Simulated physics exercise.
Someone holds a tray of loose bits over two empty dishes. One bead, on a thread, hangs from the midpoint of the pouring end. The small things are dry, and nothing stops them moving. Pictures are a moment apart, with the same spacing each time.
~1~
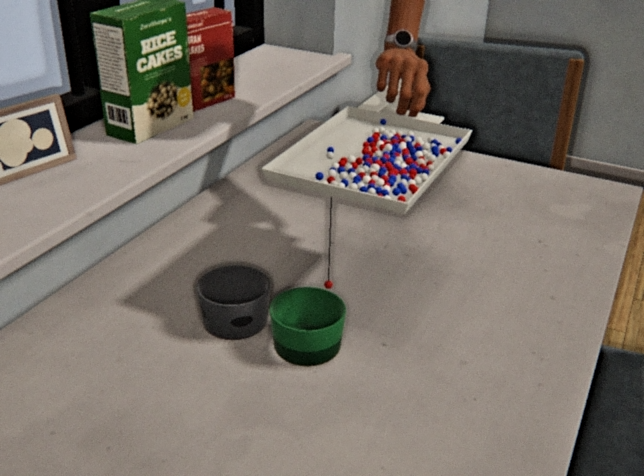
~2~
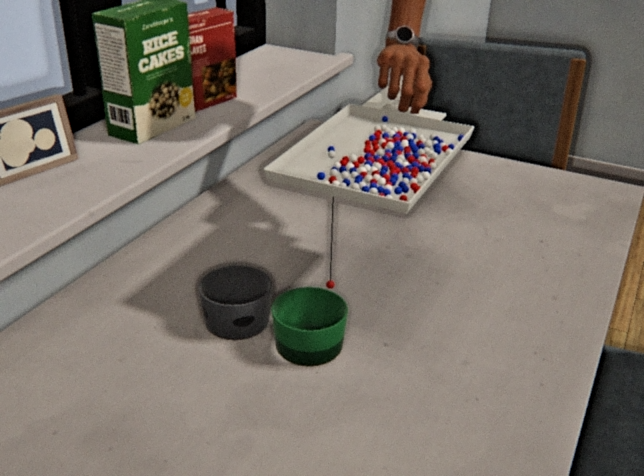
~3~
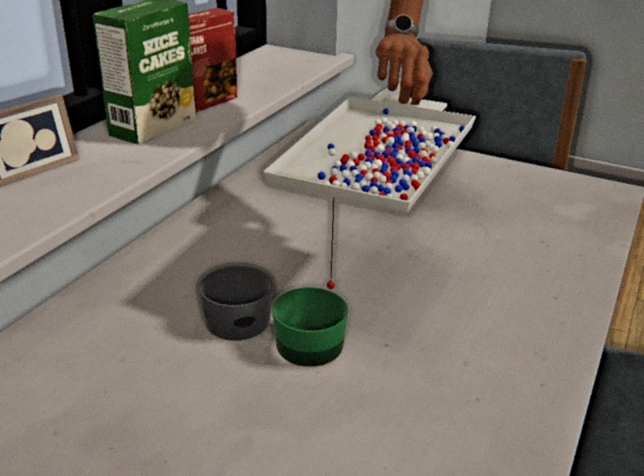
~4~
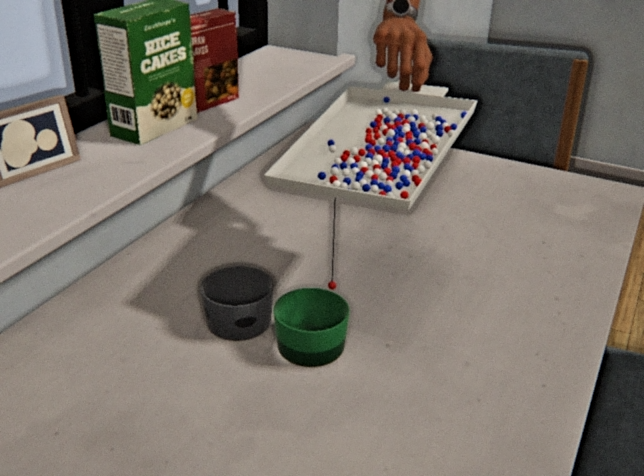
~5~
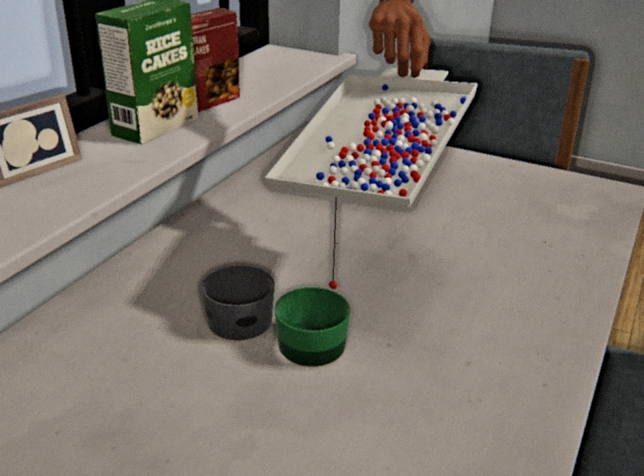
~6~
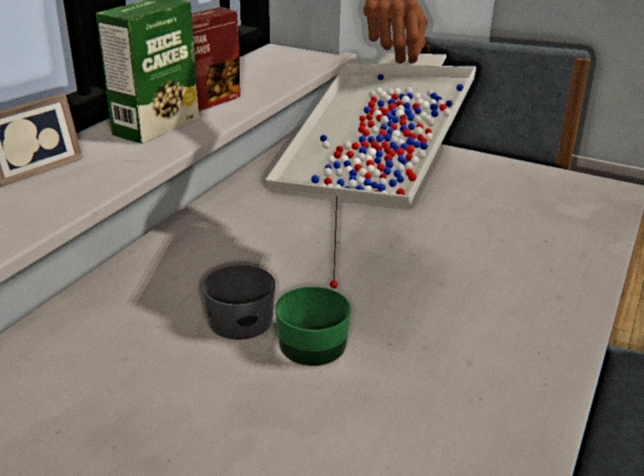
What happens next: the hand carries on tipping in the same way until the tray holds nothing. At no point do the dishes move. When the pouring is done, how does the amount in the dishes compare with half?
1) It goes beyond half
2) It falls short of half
It goes beyond half.
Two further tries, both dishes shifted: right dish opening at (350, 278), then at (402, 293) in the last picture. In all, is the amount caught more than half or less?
Placing 1: A minority of it. Placing 2: A minority of it.
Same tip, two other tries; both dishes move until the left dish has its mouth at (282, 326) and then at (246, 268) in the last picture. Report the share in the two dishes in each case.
It works out to 10 percent and then 40 percent.
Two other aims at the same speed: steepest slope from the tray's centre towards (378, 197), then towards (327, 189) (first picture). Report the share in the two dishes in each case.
You'd get 0 per cent the first time and 70 per cent the second time.
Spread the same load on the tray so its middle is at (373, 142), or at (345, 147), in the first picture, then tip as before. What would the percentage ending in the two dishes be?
You'd get near 70 percent first and near 80 percent after that.
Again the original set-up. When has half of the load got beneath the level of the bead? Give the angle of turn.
It is at around 95 degrees.
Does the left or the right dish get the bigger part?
The one to the left.
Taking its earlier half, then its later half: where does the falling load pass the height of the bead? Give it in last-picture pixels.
Earlier half at (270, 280), later half at (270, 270).
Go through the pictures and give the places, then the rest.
The first frame shows corners of the pouring end at (266, 168) and (406, 201), level; middle of the load at (391, 161), round plastic beads; left dish at (215, 319); right dish at (290, 344); bead on its thread at (328, 285).
The second frame shows corners of the pouring end at (268, 168) and (407, 201), level; middle of the load at (393, 160).
The third frame shows corners of the pouring end at (268, 171) and (407, 200), tipped barely, lowest at the left corner; middle of the load at (393, 155).
The fourth frame shows corners of the pouring end at (269, 174) and (408, 198), tipped a little, lowest at the left corner; middle of the load at (394, 149).
The fifth frame shows corners of the pouring end at (269, 176) and (408, 196), tipped clearly, lowest at the left corner; middle of the load at (393, 142).
The sixth frame shows corners of the pouring end at (270, 178) and (407, 194), tipped clearly, lowest at the left corner; middle of the load at (388, 138), nearly all on the move; left dish at (220, 318); right dish at (295, 344).
Soon after the last picture, tray tipped steeply; most on the tray; a stray few in the right dish; a small part in the left dish; about a quarter in the air.
A little later, tray tipped past a quarter turn; a stray few on the tray; about a quarter in the right dish; about half in the left dish; a small part outside both; a small part in the air.
Later still, tray tipped past a quarter turn; about a quarter in the right dish; about half in the left dish; about a quarter outside both.
By the end, tray tipped past a quarter turn; about a quarter in the right dish; about half in the left dish; about a quarter outside both.
